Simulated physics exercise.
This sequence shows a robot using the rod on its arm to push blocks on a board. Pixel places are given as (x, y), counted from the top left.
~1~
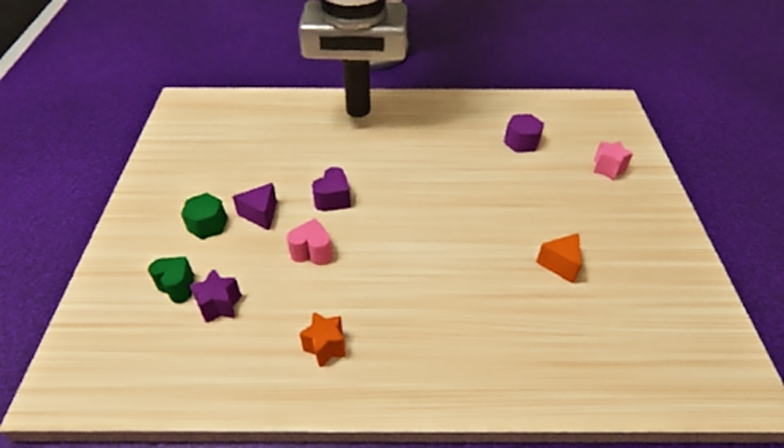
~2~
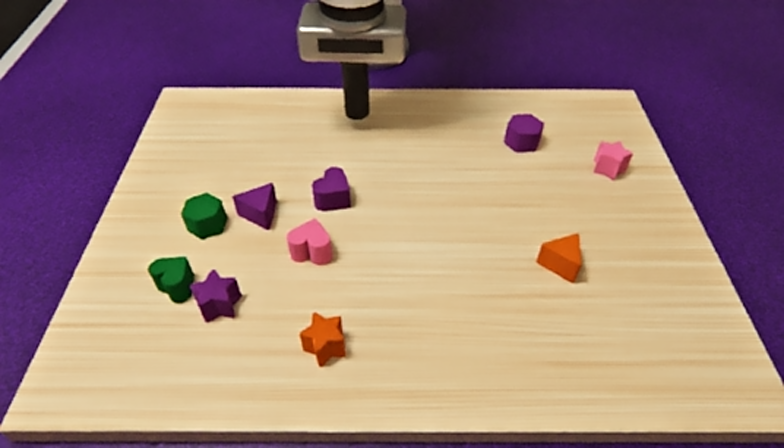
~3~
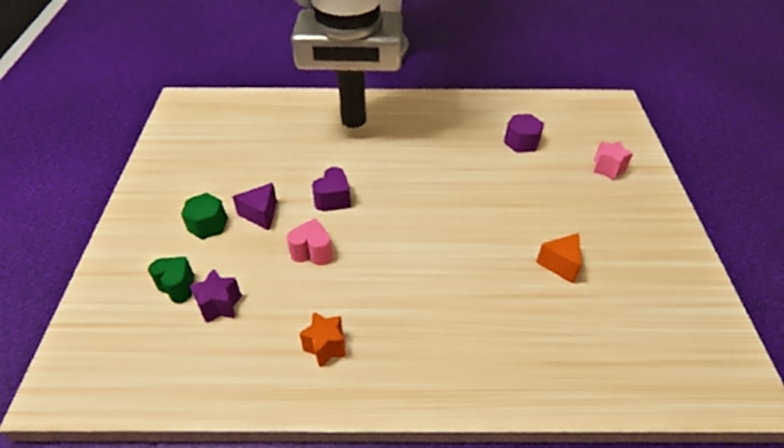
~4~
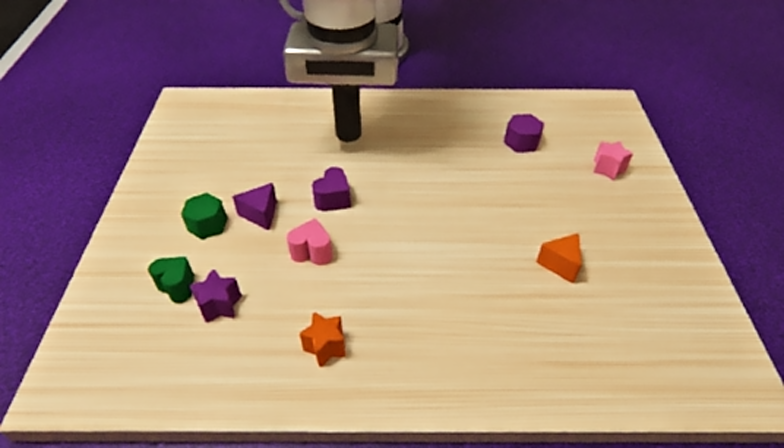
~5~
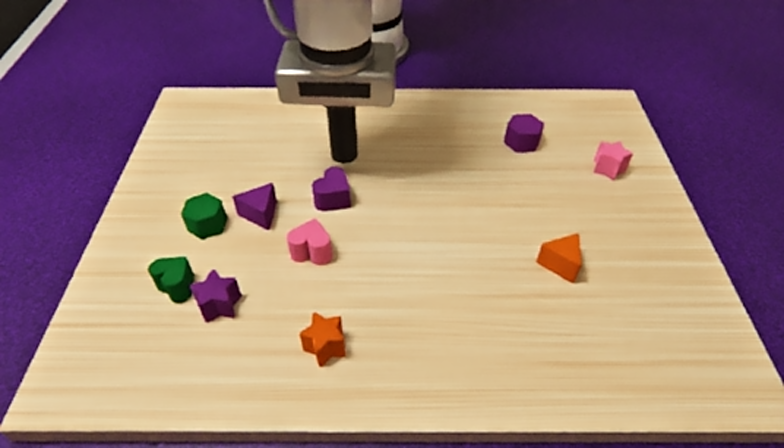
On a wooden board, a robot arm's rod moves slightly toward a purple heart among still blocks.
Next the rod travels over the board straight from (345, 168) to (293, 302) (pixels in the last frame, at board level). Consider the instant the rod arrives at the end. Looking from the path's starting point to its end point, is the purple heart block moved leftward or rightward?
Toward the right.
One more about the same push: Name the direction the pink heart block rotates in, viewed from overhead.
I'd predict that, seen from above, the pink heart block rotates counter-clockwise.
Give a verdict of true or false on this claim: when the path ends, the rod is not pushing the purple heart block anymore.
The statement is incorrect.
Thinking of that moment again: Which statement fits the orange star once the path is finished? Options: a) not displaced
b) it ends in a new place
Choice a: Not displaced.
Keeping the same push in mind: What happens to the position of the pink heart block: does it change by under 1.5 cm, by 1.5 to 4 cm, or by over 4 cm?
Over 4 cm.
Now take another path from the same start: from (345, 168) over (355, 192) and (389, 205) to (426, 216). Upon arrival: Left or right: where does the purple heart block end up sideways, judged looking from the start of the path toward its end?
It's going to go right.
What follows on the original path. One third of the way, rod (328, 195); pink heart block (305, 244); purple heart block (316, 214).
Two thirds of the way, rod (311, 239); pink heart block (284, 289), turned 40° anticlockwise; purple heart block (287, 259), turned 30° clockwise.
At the end, rod (290, 290); pink heart block (248, 349), turned 30° anticlockwise; orange star unmoved; purple heart block (260, 314), turned 40° clockwise.
